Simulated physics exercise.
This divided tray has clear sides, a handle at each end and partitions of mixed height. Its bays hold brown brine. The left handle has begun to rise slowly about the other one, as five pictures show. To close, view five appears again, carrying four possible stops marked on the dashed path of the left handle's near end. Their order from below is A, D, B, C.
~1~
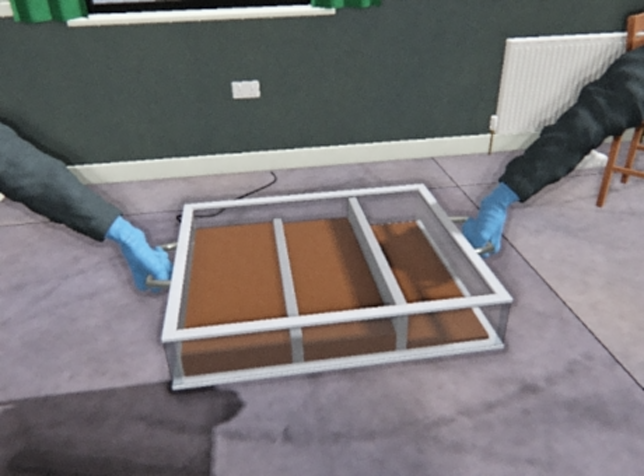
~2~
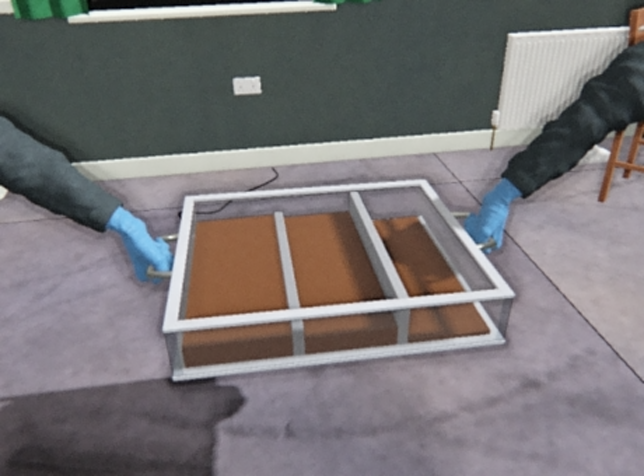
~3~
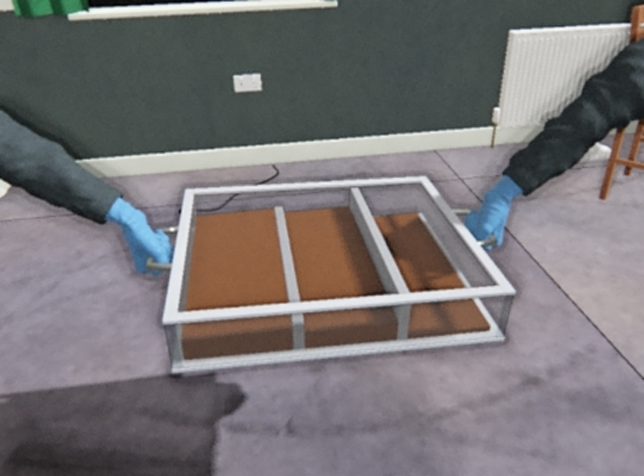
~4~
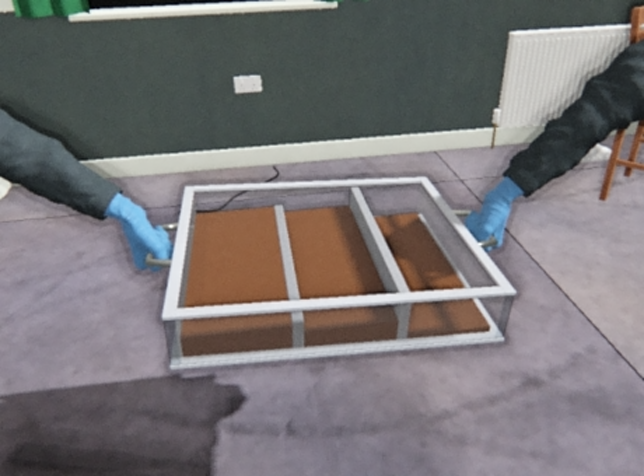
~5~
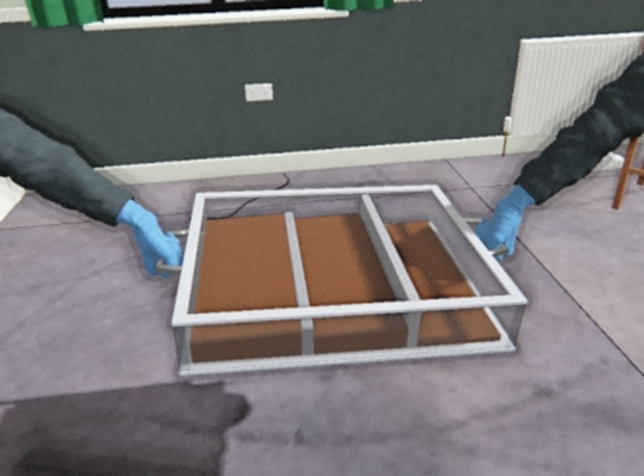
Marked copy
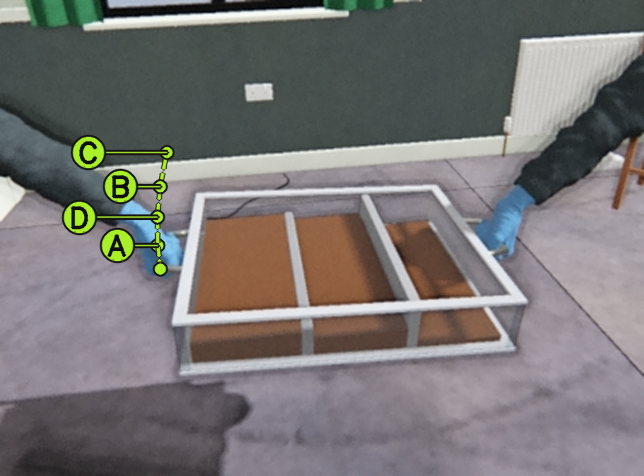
Two arms in dark sleeves and blue gloves reach in from the left and right, seen from above and in front, in a room with a dark green wall and grey floor. They grip the ends of a clear-sided, white-edged tray with three bays of brown contents, near a white radiator and green curtains. The tray tilts very slightly down to the right, and the camera shifts a little.
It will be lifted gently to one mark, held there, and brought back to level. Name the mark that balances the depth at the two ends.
C is best.
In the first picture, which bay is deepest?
It is the left one.
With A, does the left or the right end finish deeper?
The left one.
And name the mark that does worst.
The answer is A.
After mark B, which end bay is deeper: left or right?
The left one.
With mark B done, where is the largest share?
That is the middle bay.
On the marked copy, A at (157, 245); B at (160, 186); C at (166, 152); D at (157, 217).
If A is chosen, the left end bay stands much deeper than the other; nothing spills.
If B is chosen, the left end bay stands much deeper than the other; nothing spills.
If C is chosen, the two end bays stand about equally deep; nothing spills.
If D is chosen, the left end bay stands much deeper than the other; nothing spills.
